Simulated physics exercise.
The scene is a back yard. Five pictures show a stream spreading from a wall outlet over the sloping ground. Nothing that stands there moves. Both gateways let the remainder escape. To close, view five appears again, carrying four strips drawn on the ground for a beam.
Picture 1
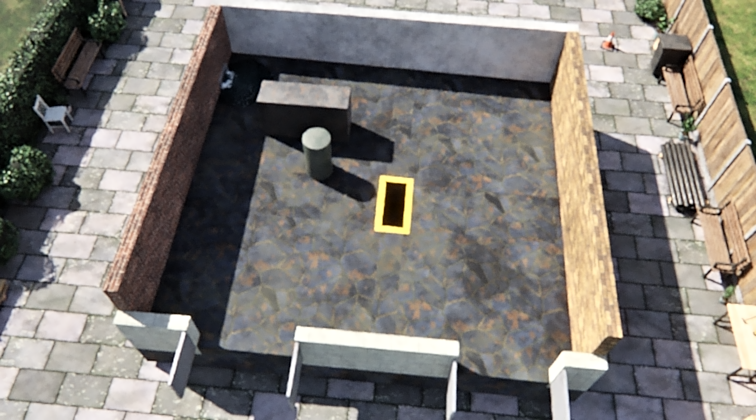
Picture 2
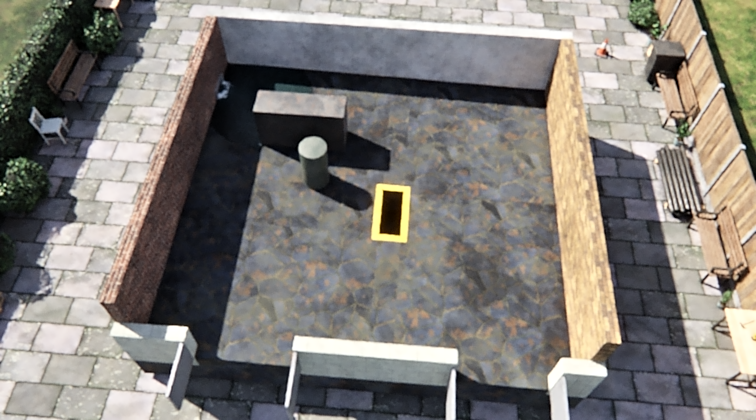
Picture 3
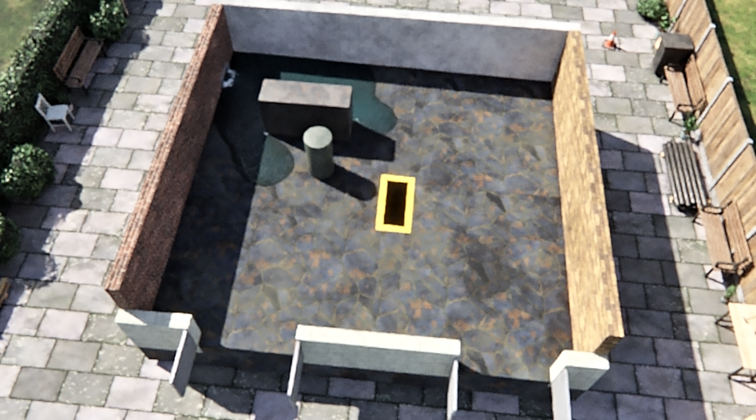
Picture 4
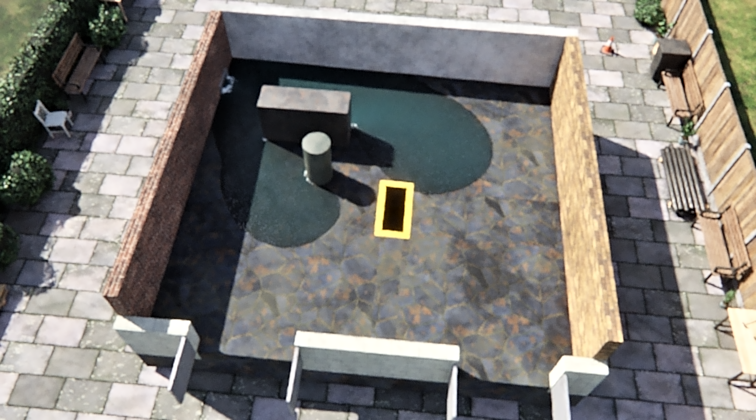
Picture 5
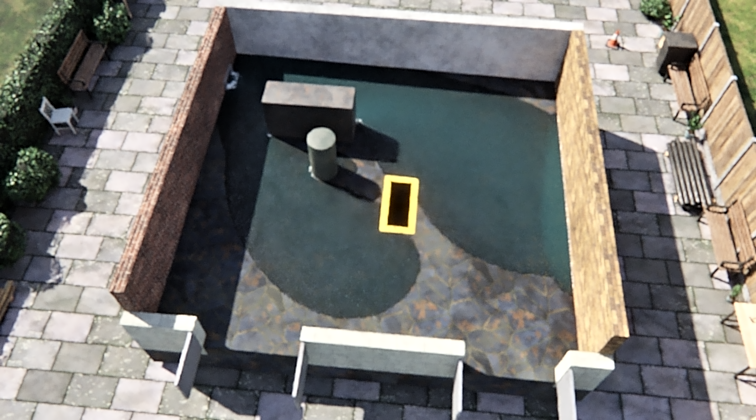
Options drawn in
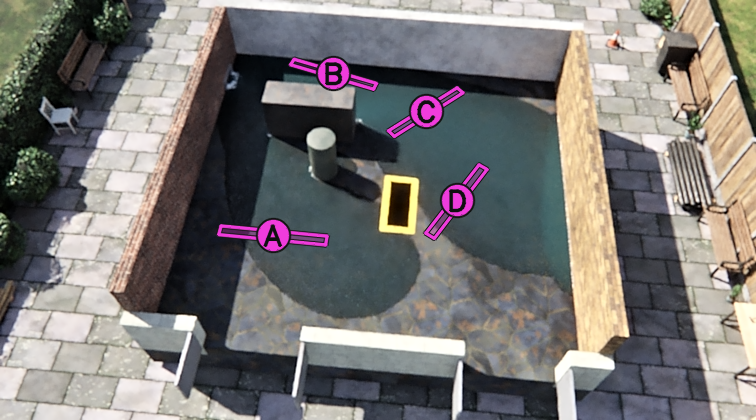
Dark water spreads from behind a low block across the walled yard, reaching the yellow-framed gully.
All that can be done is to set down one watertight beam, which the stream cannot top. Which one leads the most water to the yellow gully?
It is C.
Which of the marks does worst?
Here it is spot B.
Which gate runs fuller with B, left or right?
The right one.
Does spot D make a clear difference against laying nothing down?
Yes, it helps clearly.
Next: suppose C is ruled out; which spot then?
D it is.
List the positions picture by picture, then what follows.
In the first picture, outfall at (223, 76); yellow gully at (394, 204); open gate at (501, 365); open gate at (251, 339); front seen at (248, 100), 3 % of the ground wet; yellow gully still dry.
In the second picture, front seen at (301, 93), 8 % of the ground wet; yellow gully still dry.
In the third picture, front seen at (388, 122), 16 % of the ground wet; yellow gully still dry.
In the fourth picture, front seen at (484, 163), 34 % of the ground wet; yellow gully still dry.
In the fifth picture, front seen at (563, 286), 59 % of the ground wet; yellow gully taking water.
On the marked copy, A from (219, 230) to (326, 240); B from (292, 62) to (374, 86); C from (391, 133) to (460, 90); D from (430, 235) to (483, 167).
If A is chosen, about 8 % of the stream goes into the yellow gully, about 92 % out by the gates.
If B is chosen, about 4 % of the stream goes into the yellow gully, about 96 % out by the gates.
If C is chosen, about 21 % of the stream goes into the yellow gully, about 79 % out by the gates.
If D is chosen, about 14 % of the stream goes into the yellow gully, about 86 % out by the gates.
